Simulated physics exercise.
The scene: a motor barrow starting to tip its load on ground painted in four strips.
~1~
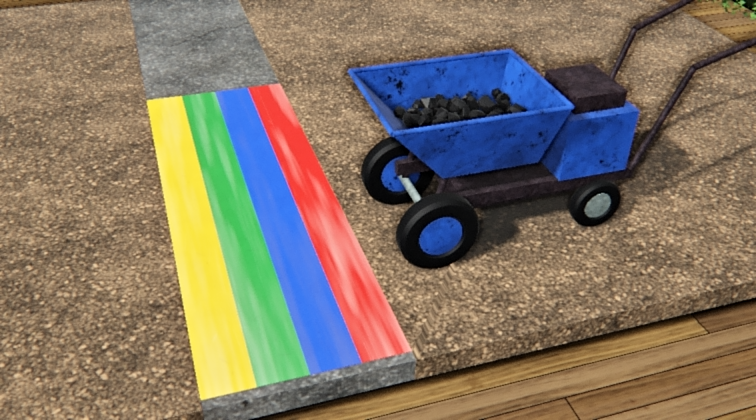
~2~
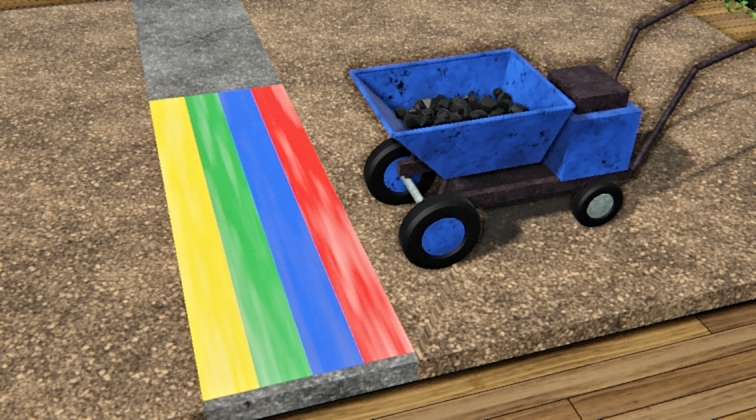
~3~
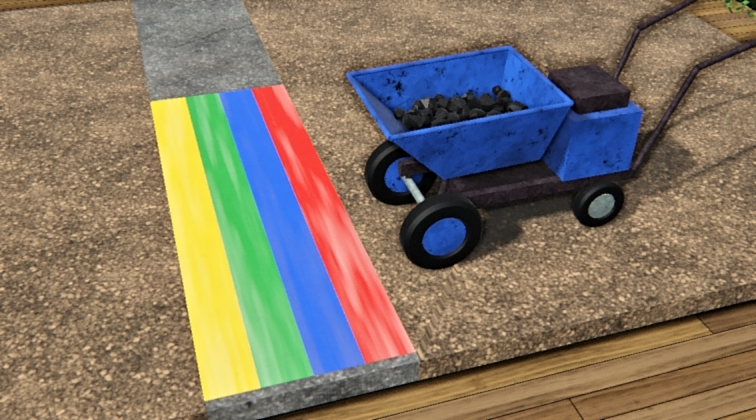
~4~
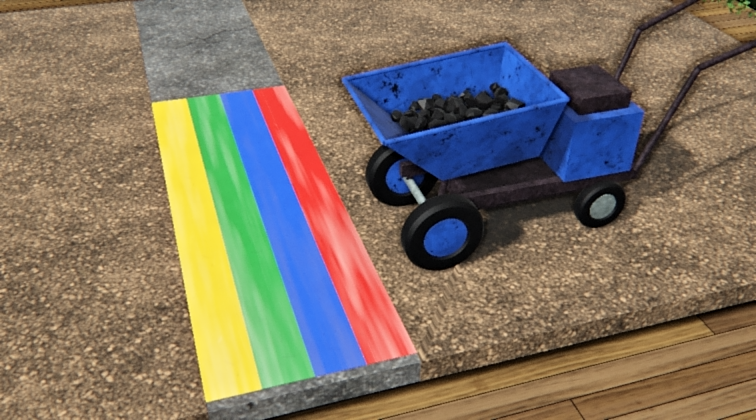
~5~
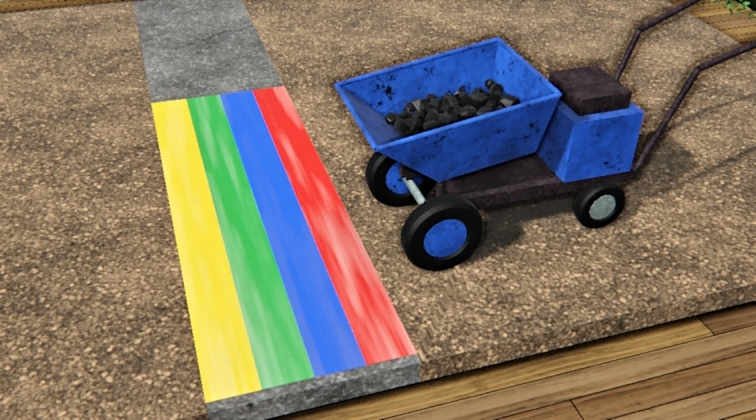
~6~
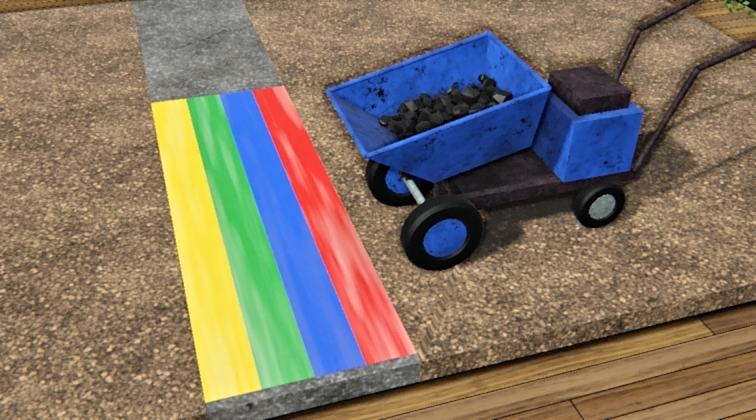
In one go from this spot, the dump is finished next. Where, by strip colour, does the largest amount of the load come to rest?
On the green strip.
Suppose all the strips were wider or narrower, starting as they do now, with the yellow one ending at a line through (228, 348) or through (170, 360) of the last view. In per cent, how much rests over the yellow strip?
Shares in order: Close to 20 %; close to 10 %.
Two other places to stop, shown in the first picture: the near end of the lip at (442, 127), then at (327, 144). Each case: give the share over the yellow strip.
0 % and 40 %.
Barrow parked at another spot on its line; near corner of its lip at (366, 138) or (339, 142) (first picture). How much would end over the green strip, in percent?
40 and 20 in a hundred, in that order.
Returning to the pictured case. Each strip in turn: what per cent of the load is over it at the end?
I'd say the red strip has near 0, the blue strip near 15, the green strip near 40 and the yellow strip near 15 per cent.
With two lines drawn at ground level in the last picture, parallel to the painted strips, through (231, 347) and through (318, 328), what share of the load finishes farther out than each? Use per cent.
Close to 10 and 70 per cent respectively.
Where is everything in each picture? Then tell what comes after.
The first picture shows lip of the skip at (393, 134), level; top of the load at (476, 115), lumps of coal; red strip at (366, 310); blue strip at (318, 320); green strip at (269, 330); yellow strip at (217, 341).
The second picture shows lip of the skip at (394, 136), level; top of the load at (478, 115).
The third picture shows lip of the skip at (390, 138), tipped barely; top of the load at (476, 114).
The fourth picture shows lip of the skip at (385, 143), tipped barely; top of the load at (483, 122).
The fifth picture shows lip of the skip at (377, 149), tipped a little; top of the load at (499, 115).
The sixth picture shows lip of the skip at (367, 157), tipped a little; top of the load at (483, 105); red strip at (370, 312); blue strip at (323, 322); green strip at (273, 333); yellow strip at (222, 344).
Soon after the last picture, skip tipped steeply; all in the skip.
A little later, skip tipped steeply; nearly all in the skip; a small part over the blue strip; a stray few over the green strip.
Later still, skip tipped right over; about a quarter in the skip; about a quarter over the blue strip; about half over the green strip; a small part over the yellow strip; a stray few off the paint.
At rest, skip tipped right over; about a quarter in the skip; none over the red strip; about a quarter over the blue strip; about half over the green strip; a small part over the yellow strip; a stray few off the paint.
